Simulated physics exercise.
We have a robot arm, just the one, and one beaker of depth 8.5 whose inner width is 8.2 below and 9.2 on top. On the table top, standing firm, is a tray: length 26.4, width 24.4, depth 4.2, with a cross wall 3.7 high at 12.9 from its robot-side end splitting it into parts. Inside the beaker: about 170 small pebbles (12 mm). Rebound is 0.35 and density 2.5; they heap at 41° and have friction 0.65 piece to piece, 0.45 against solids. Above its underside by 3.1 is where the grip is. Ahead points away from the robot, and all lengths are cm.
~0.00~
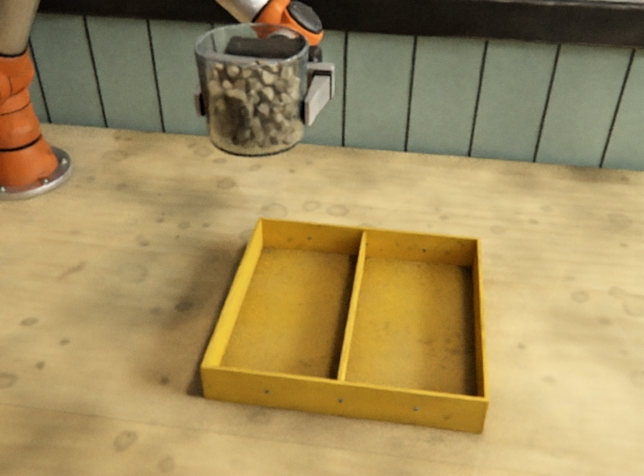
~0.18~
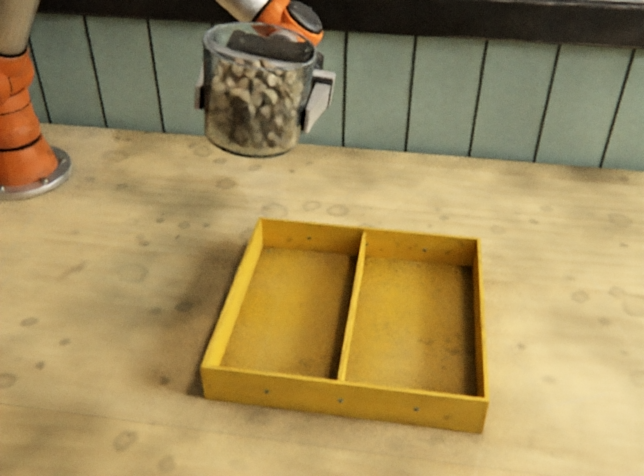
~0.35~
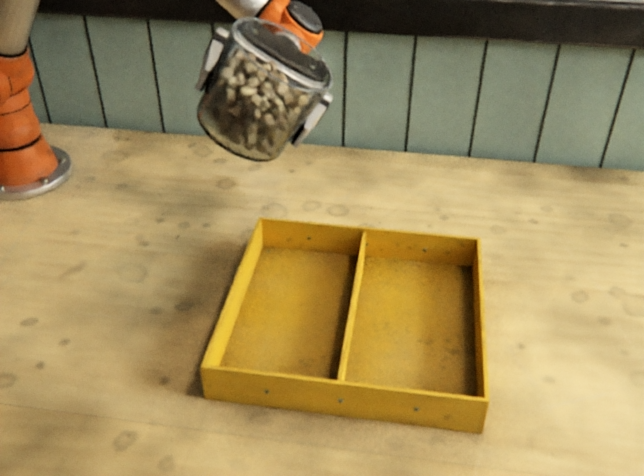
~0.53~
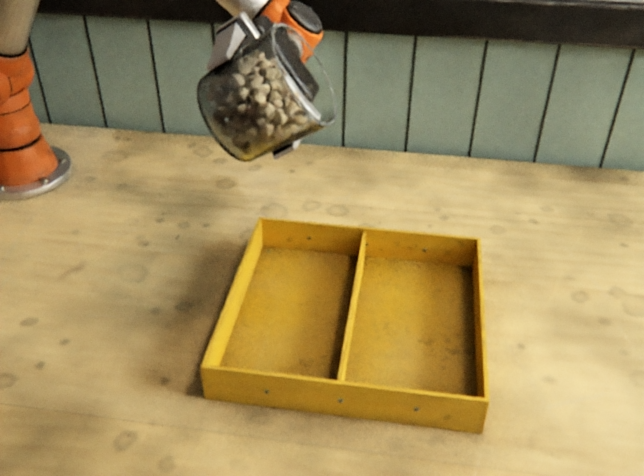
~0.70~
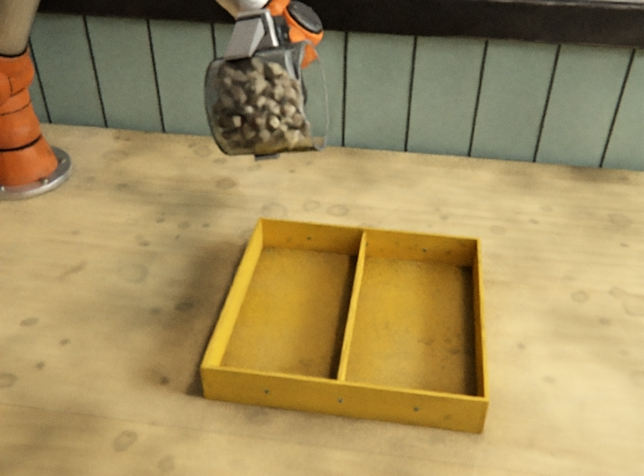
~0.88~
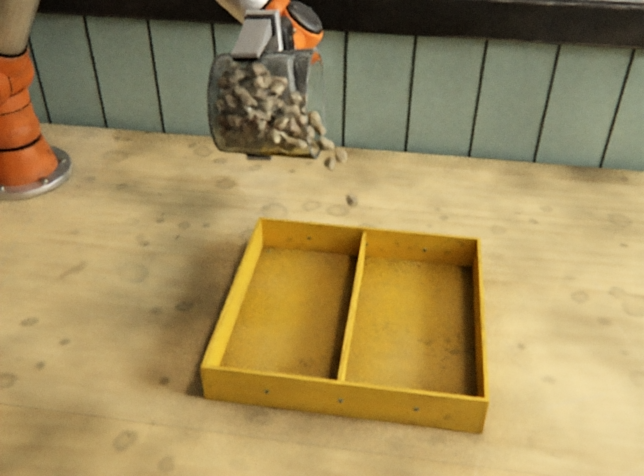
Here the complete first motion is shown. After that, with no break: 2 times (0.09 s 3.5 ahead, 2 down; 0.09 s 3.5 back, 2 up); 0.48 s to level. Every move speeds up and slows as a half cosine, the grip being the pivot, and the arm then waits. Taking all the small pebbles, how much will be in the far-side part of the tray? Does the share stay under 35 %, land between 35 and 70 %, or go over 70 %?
It lands between 35 and 70 %.
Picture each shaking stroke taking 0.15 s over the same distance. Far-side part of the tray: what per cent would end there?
It would come to roughly 20 %.
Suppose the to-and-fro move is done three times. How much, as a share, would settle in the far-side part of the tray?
Then roughly 55 percent.
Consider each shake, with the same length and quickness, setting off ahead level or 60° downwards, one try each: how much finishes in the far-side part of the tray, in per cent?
Try one gives about 80 in a hundred, try two about 25 in a hundred.
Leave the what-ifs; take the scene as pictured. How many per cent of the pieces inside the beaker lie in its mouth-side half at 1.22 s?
Some 75 percent is in that half.
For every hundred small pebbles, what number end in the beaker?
End share: Around 45 per cent.
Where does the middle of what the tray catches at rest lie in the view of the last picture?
(423, 330).
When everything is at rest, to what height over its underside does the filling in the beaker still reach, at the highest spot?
Height at rest: About 4.5 centimetres.
After 1.22 s, tilted 86° forward, highest piece 26 above the table; 97 in the beaker, 39 in the far-side part, 5 in the robot-side part, 25 in flight or on a rim.
After 1.55 s, tilted 23° forward, highest piece 30 above the table; 78 in the far-side part, 75 in the beaker, 12 in the robot-side part, 1 on the table or floor.
After 1.92 s, level, highest piece 28 above the table; 78 in the far-side part, 75 in the beaker, 12 in the robot-side part, 1 on the table or floor.
After 2.97 s, level, highest piece 27 above the table; 78 in the far-side part, 75 in the beaker, 12 in the robot-side part, 1 on the table or floor.
In the end, 78 in the far-side part, 75 in the beaker, 12 in the robot-side part, 1 on the table or floor. That is 47 % in the far-side part of the tray.
